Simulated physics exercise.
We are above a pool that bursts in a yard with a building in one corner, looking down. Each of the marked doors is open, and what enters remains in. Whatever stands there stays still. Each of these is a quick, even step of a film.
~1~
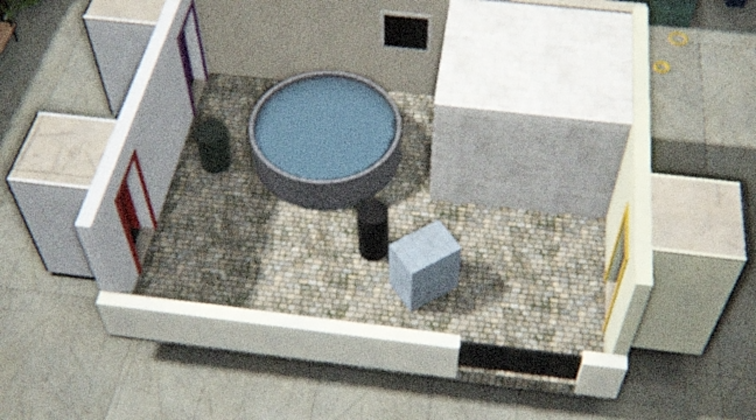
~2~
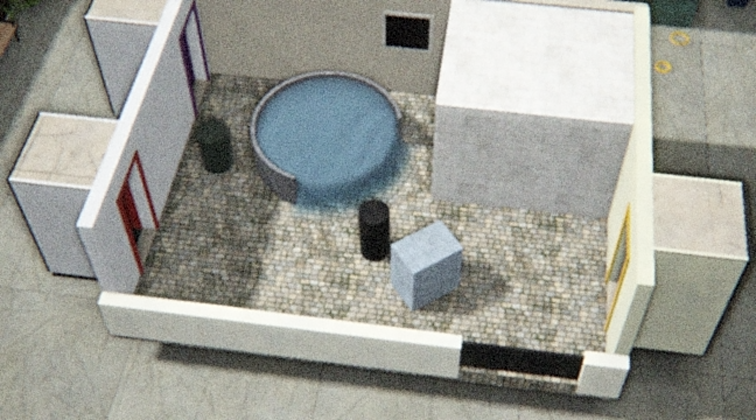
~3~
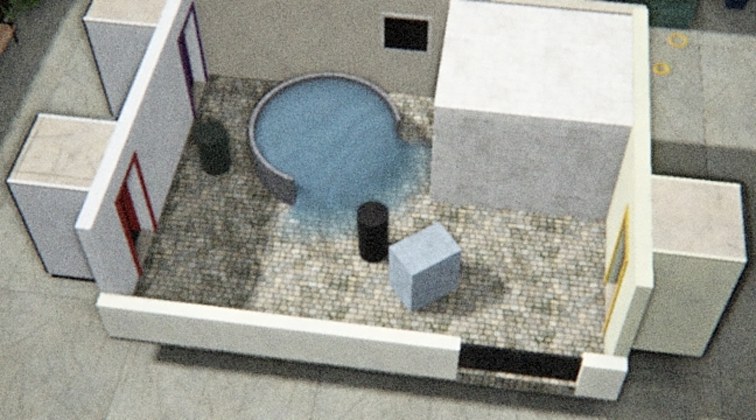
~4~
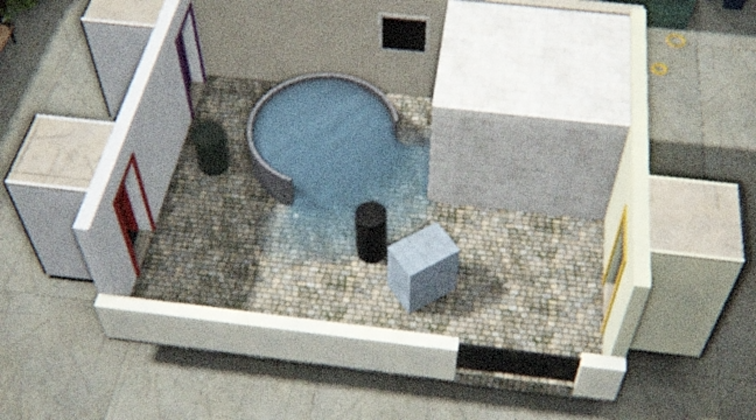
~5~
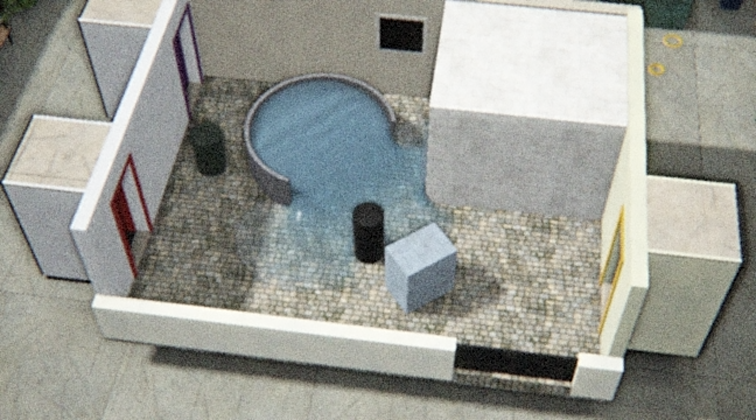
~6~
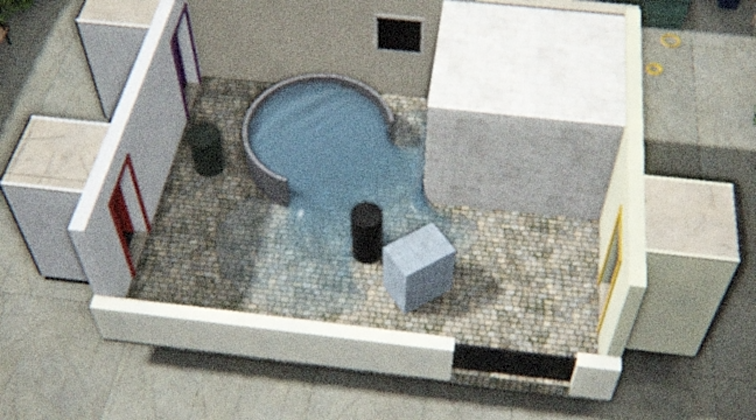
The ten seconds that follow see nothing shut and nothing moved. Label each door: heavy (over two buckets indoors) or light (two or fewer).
Red door - heavy; yellow door - heavy; purple door - heavy.
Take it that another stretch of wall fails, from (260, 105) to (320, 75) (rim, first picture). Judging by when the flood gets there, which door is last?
Answer: The yellow door.
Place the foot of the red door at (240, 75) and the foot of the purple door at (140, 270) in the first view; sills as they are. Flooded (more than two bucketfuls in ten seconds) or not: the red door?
Result: Red one rises above.
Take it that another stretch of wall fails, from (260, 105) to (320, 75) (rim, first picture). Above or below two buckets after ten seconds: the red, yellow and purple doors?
Result - red does not reach it, yellow does not reach it, purple tops the mark.
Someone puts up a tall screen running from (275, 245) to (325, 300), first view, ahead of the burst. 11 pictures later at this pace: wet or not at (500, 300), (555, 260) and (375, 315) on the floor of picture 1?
Outcome per location, in sequence: Soaking, soaking, soaking.
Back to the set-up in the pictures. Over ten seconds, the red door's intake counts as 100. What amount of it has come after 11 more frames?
Close to 0 %.
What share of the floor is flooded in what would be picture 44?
Around 100 in a hundred.
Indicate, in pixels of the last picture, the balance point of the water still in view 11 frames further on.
Close to (363, 216).
A moment on, water covers 50 % of the floor; the red door not reached, the yellow door not reached, the purple door not reached.
Next, water covers 65 % of the floor; the red door wet at the sill, nothing in, the yellow door wet at the sill, nothing in, the purple door not reached.
Then, water covers 85 % of the floor; the red door under two buckets in, the yellow door over two buckets in, the purple door under two buckets in.
Later, water covers 100 % of the floor; the red door far over two buckets in, the yellow door far over two buckets in, the purple door over two buckets in.
In the end, water covers 100 % of the floor; the red door far over two buckets in, the yellow door far over two buckets in, the purple door far over two buckets in.
